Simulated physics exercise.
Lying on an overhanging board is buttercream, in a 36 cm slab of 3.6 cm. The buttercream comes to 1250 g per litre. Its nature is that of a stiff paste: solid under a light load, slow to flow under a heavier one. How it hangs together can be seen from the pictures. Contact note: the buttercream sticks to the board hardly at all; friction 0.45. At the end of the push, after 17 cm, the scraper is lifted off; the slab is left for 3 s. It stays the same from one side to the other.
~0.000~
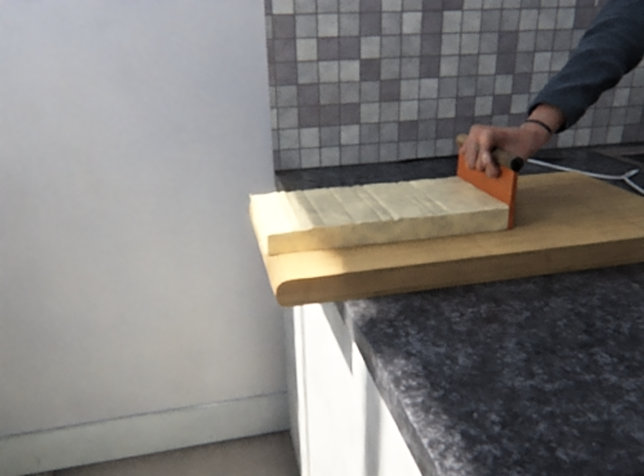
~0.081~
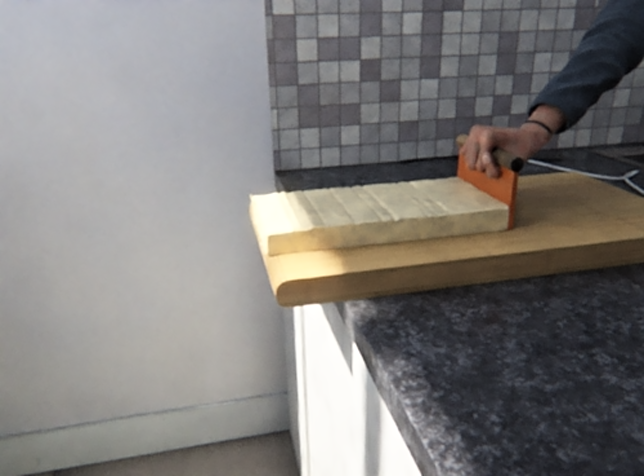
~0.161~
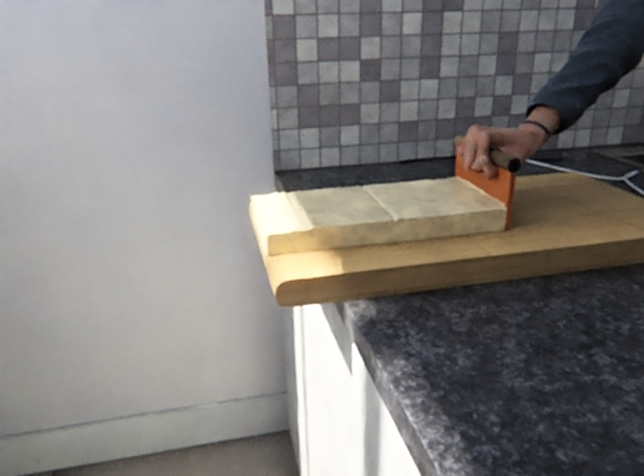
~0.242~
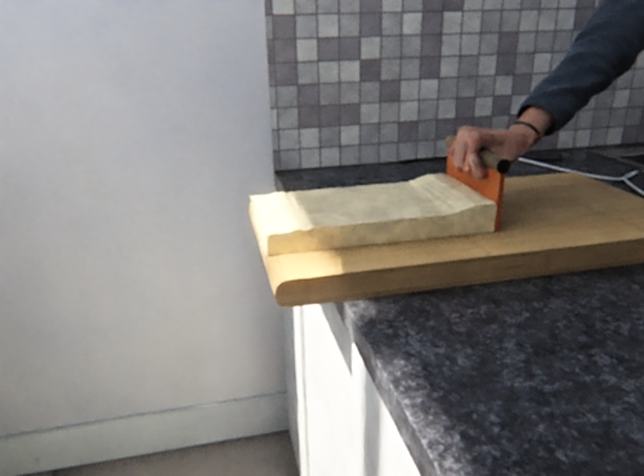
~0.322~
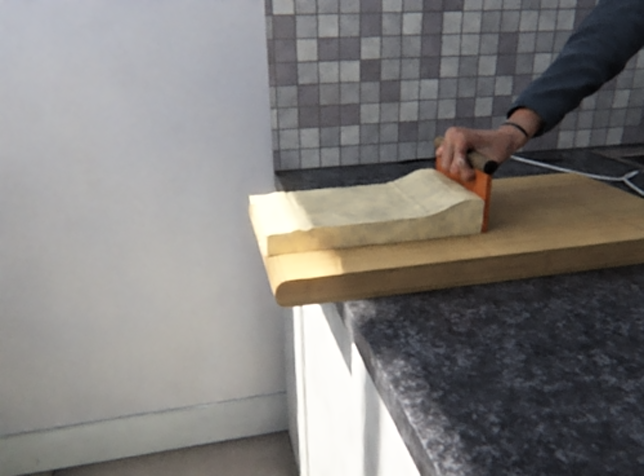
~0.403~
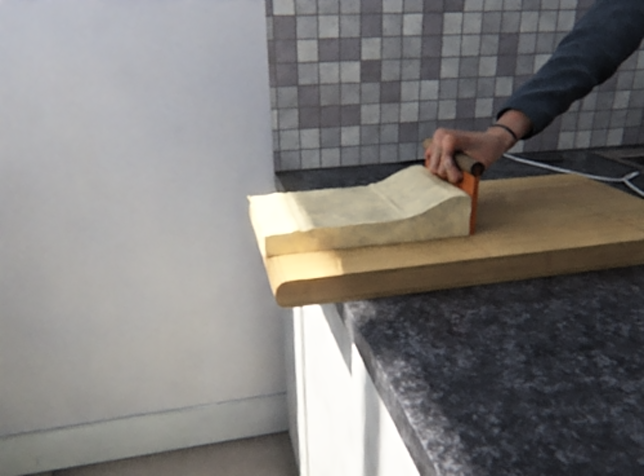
A pale slab wrinkles and bulges as a hand pushes an orange scraper left.
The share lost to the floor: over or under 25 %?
I'd bet on it ending shy of the 25 % mark.
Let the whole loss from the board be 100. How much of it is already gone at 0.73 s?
About 50 %.
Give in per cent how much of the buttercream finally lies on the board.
Around 80 per cent stays on the board.
After 0.73 s, 88 % lies on the board and 0 % has fallen.
After 1.12 s, 78 % lies on the board and 19 % has fallen.
After 1.50 s, 78 % lies on the board and 19 % has fallen.
After 1.89 s, 78 % lies on the board and 19 % has fallen.
After 3.89 s, 78 % lies on the board and 19 % has fallen.
